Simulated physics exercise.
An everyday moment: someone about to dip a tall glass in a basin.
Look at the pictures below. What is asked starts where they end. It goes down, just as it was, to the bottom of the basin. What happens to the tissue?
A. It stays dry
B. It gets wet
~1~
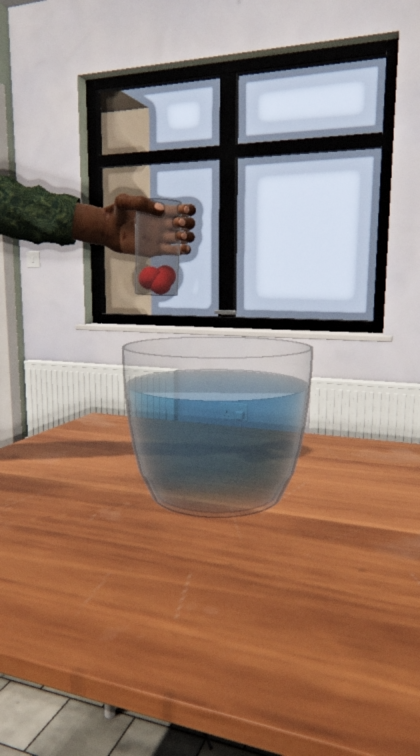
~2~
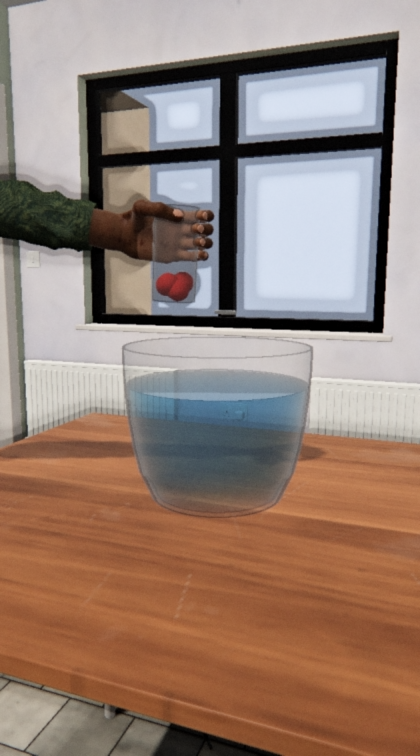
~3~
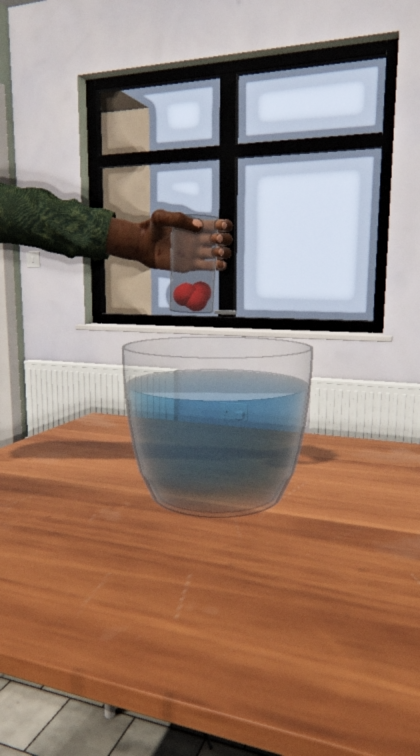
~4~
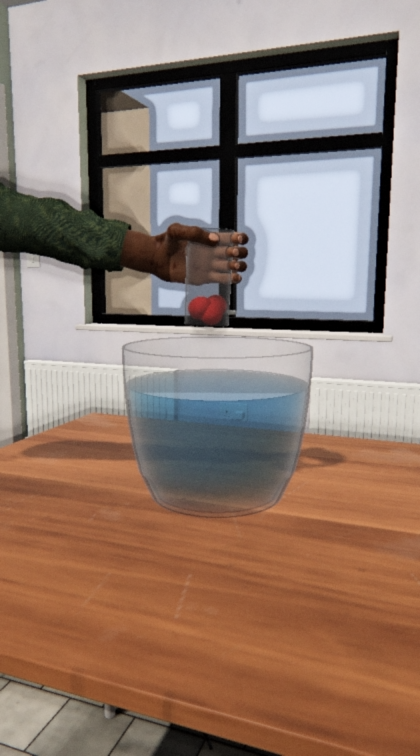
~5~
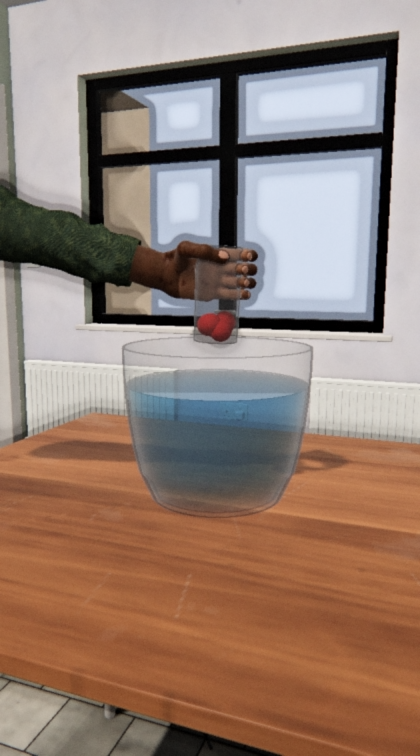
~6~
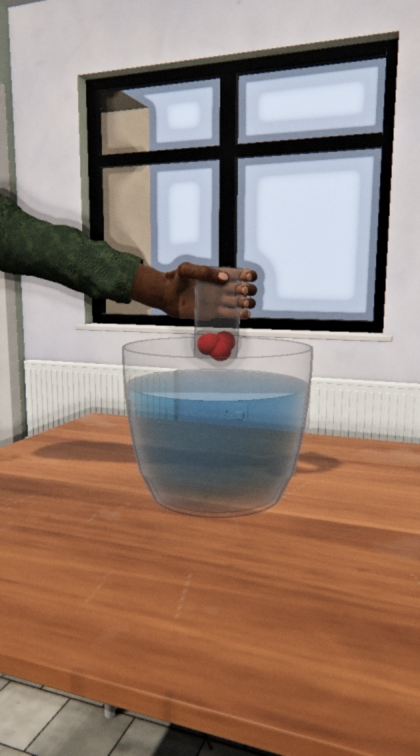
It gets wet.
Shortly, the tall glass enters the water.
Then, water pours in as the air escapes.
At the finish, the tall glass is under, flooded, and the tissue is wet.
